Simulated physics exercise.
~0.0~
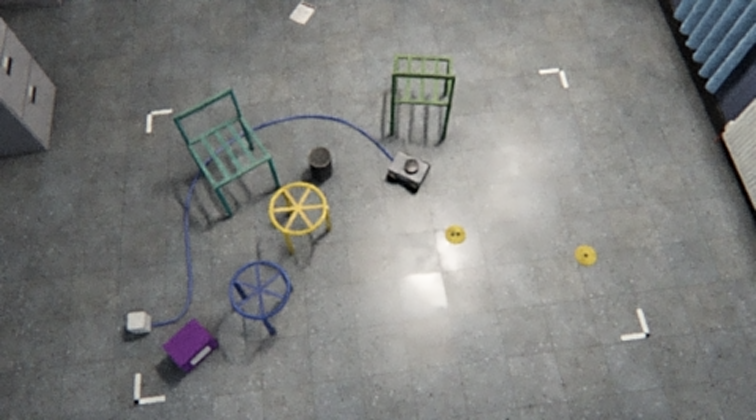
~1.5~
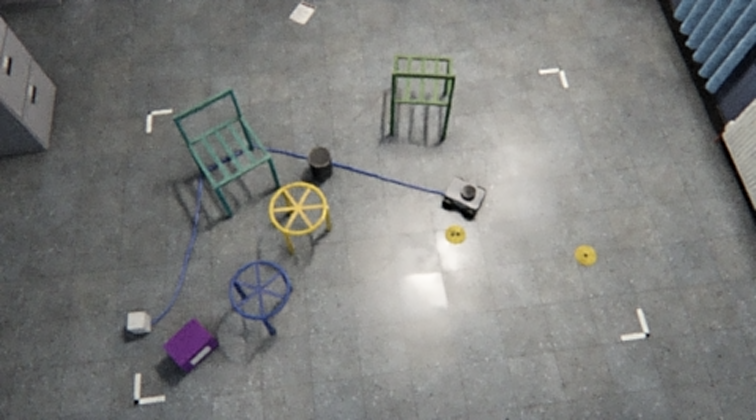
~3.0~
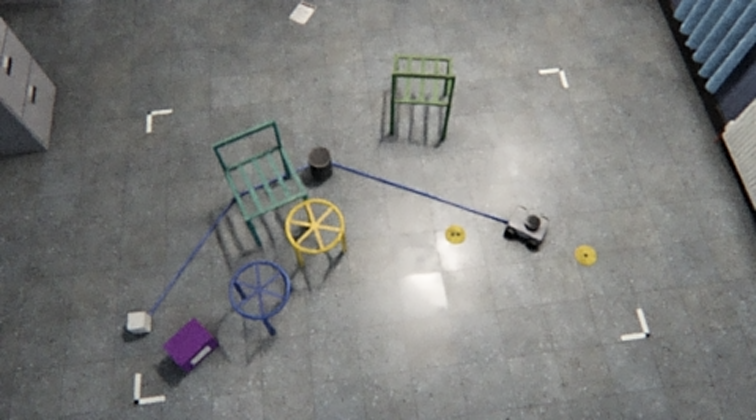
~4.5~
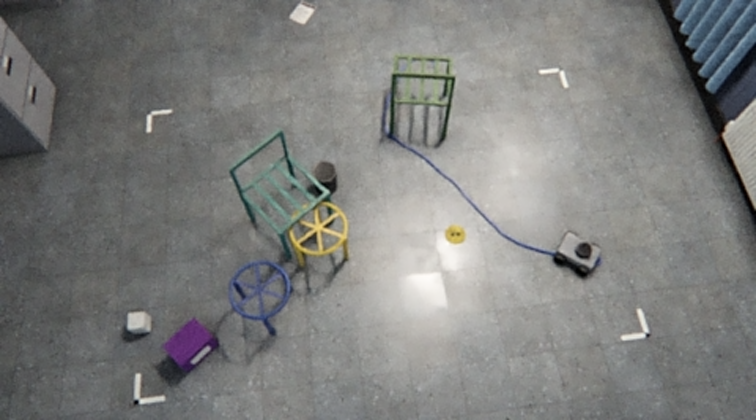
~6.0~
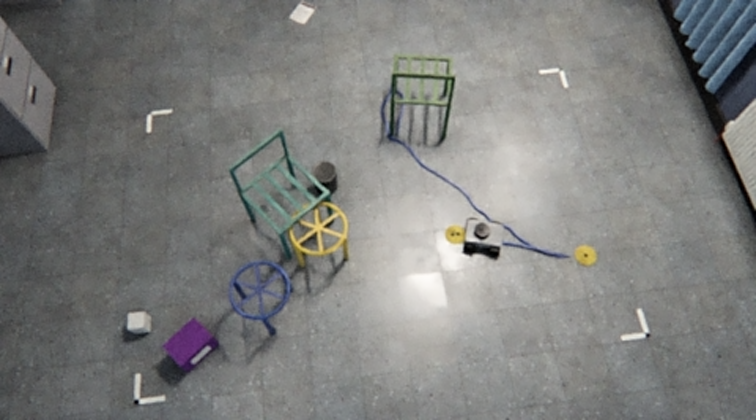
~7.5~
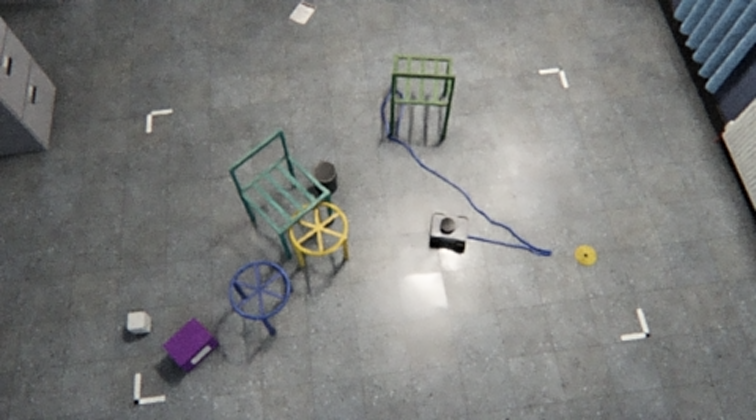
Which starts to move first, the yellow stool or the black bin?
The yellow stool starts first, shifting as the cable pulls tight while the black bin is still in its place. The bin moves slightly only afterwards.
